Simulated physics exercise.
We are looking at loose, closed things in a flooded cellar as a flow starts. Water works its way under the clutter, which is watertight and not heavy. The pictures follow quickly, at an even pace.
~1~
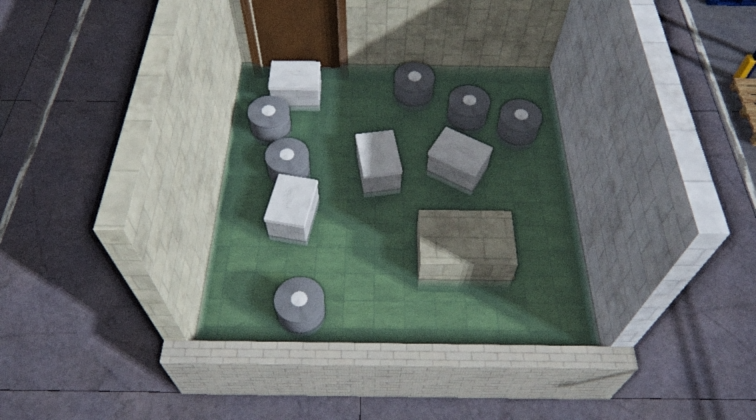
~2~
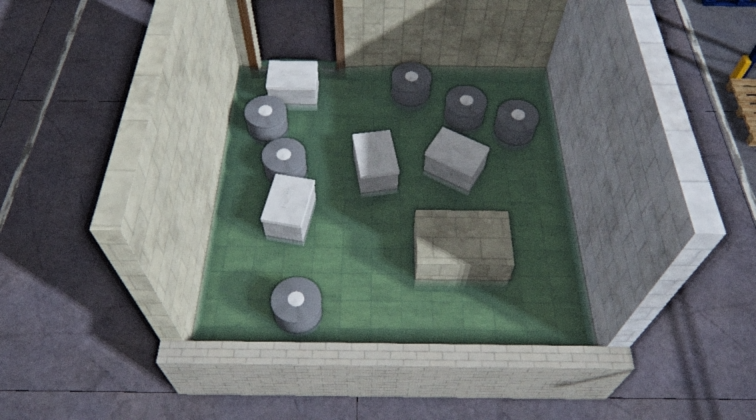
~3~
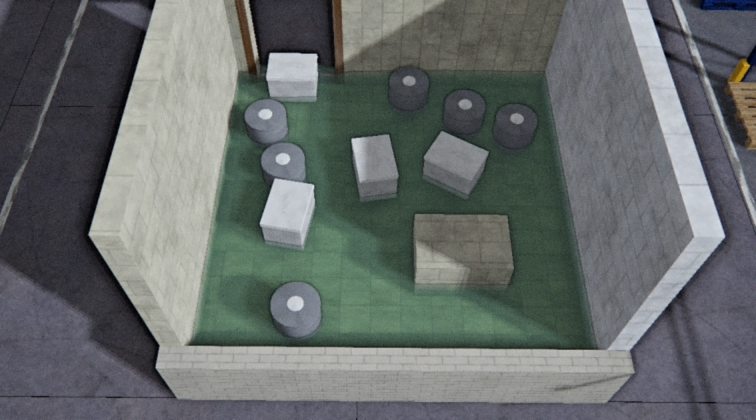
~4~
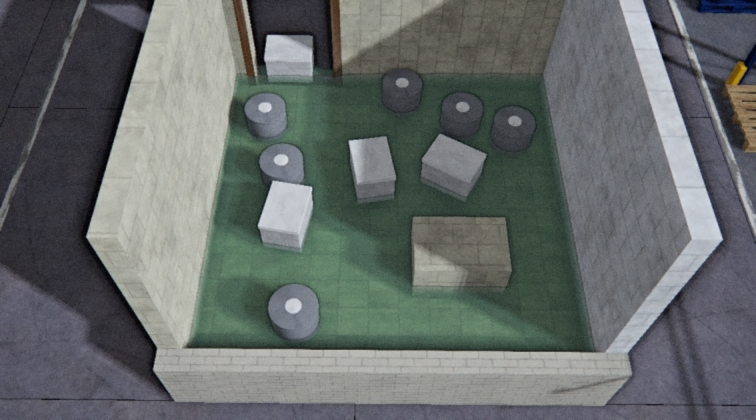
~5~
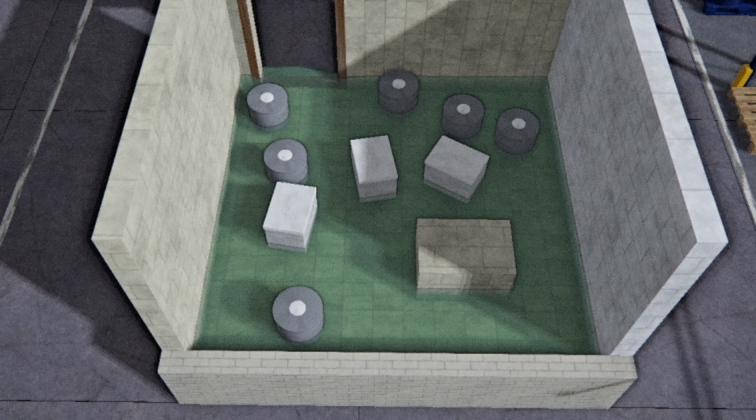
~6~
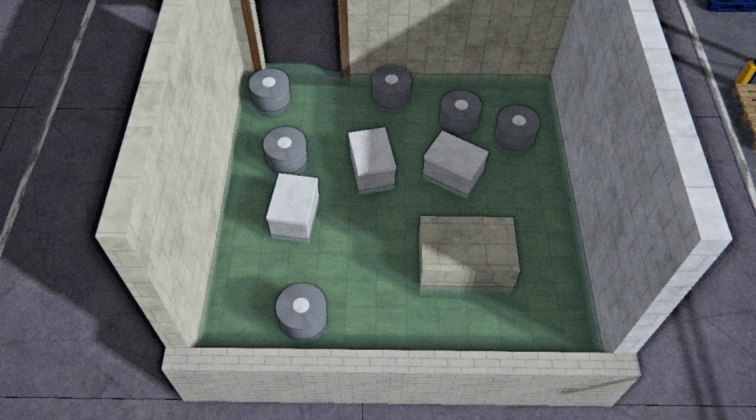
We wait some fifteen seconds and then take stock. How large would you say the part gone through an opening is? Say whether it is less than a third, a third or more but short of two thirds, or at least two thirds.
It is at least two thirds.
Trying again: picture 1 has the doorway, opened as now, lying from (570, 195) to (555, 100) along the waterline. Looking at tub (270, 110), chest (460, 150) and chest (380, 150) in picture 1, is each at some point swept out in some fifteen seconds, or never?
Okay, so: Never exits for the first, makes it outside for the second, makes it outside for the third.
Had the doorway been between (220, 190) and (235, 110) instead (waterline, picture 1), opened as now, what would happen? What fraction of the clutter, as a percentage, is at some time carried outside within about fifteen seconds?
It should be close to 80 per cent.
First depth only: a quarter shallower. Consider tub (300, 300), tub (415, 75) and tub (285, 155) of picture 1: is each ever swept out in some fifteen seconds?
First never leaves, then flushed away, then flushed away.
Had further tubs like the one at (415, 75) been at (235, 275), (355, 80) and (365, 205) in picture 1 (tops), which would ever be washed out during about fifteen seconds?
Remains; escapes; escapes.
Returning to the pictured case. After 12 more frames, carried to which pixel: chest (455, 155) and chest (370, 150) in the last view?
First object near (403, 133); second object near (310, 55).
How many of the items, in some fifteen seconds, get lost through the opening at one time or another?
I get 8.
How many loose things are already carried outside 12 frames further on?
4.
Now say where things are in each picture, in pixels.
The first picture shows a tub at (268, 111), afloat; a tub at (287, 155) floats; 0 of 10 have shifted.
The second picture shows a tub at (265, 111) floats; a tub at (284, 155) floats; 0 of 10 have shifted.
The third picture shows a tub at (265, 115), afloat, close to its start; a tub at (283, 159), afloat; 1 of 10 have shifted.
The fourth picture shows a tub at (265, 108) floats, close to its start; a tub at (281, 160), afloat, close to its start; 3 of 10 have shifted.
The fifth picture shows a tub at (267, 98), afloat, a stride from its start; a tub at (285, 156), afloat, close to its start; 5 of 10 have shifted.
The sixth picture shows a tub at (269, 82), afloat, a stride from its start; a tub at (285, 143) floats, close to its start; 8 of 10 have shifted.
A moment on, 2 of 10 are out; 8 afloat.
Next, 4 of 10 are out; 6 afloat.
Later, 7 of 10 are out; 3 afloat.
In the end, 8 of 10 are out; 2 afloat.
